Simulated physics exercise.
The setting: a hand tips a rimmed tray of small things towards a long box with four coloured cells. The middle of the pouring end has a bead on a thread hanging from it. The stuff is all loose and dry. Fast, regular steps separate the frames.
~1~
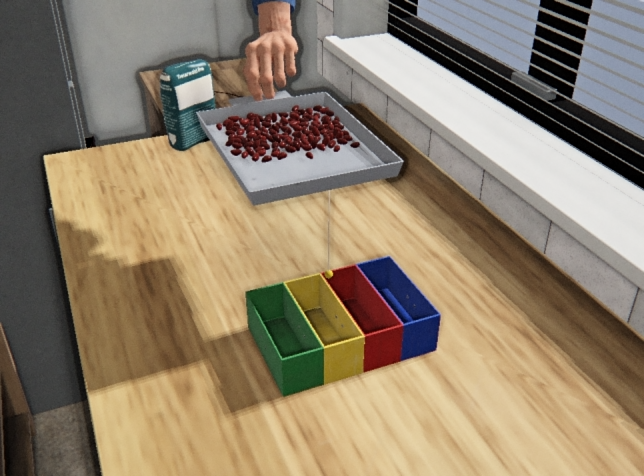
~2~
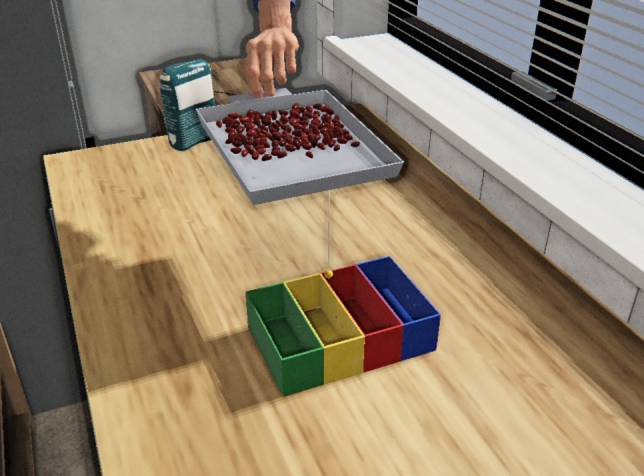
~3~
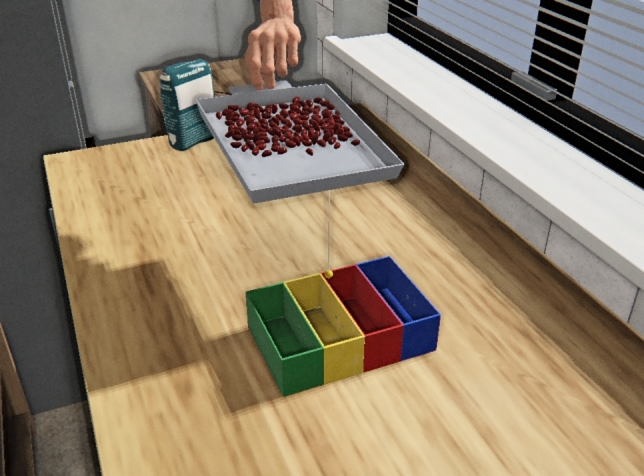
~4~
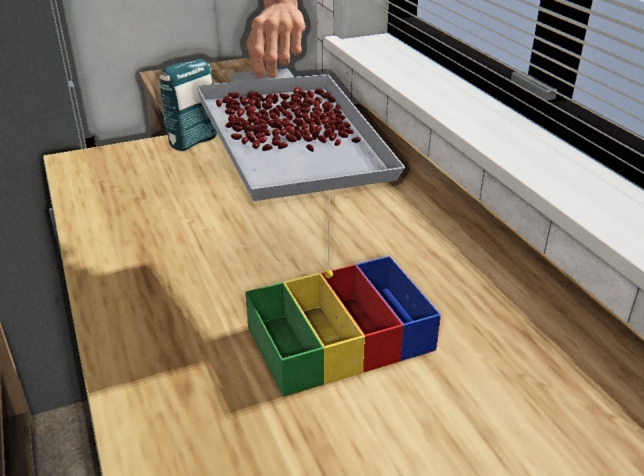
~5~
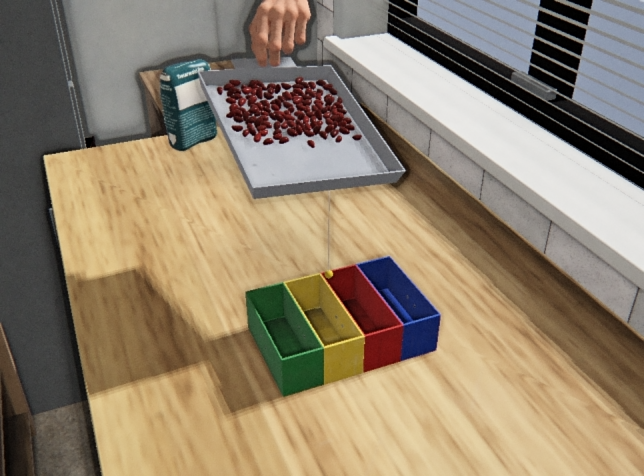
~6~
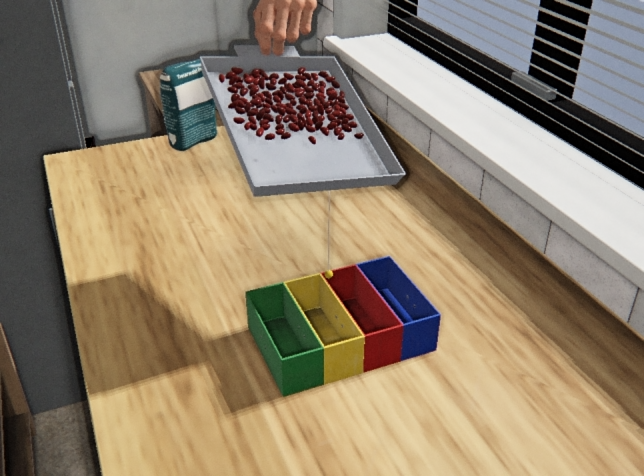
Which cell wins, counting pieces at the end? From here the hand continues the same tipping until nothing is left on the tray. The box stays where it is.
The blue cell wins.
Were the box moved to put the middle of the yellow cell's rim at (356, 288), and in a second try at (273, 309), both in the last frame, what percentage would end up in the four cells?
100 % for the first, 20 % for the second.
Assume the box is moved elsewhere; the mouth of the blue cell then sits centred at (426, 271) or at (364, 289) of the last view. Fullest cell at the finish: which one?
The red one, then the blue cell.
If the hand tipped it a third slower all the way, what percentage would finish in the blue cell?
Near 60 in a hundred.
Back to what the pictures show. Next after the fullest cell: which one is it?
That would be red, just behind the top one.
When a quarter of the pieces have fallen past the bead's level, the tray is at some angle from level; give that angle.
Somewhere near 100°.
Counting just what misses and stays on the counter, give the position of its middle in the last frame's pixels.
Centre, final frame: Roughly (447, 295).
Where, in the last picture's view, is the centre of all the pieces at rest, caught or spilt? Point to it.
Roughly at pixel (387, 315).
Just after the last frame, tray tipped steeply; almost all on the tray; about a tenth falling or outside the box.
A moment on, tray tipped right over; roughly two thirds on the tray; about a tenth in the blue cell; about a tenth in the red cell; just a few in the yellow cell; about a tenth falling or outside the box.
Further on, tray tipped past a quarter turn; roughly half in the blue cell; roughly a quarter in the red cell; just a few in the yellow cell; roughly a quarter falling or outside the box.
When it is over, tray tipped past a quarter turn; roughly half in the blue cell; roughly a quarter in the red cell; just a few in the yellow cell; not one in the green cell; roughly a quarter outside the box.
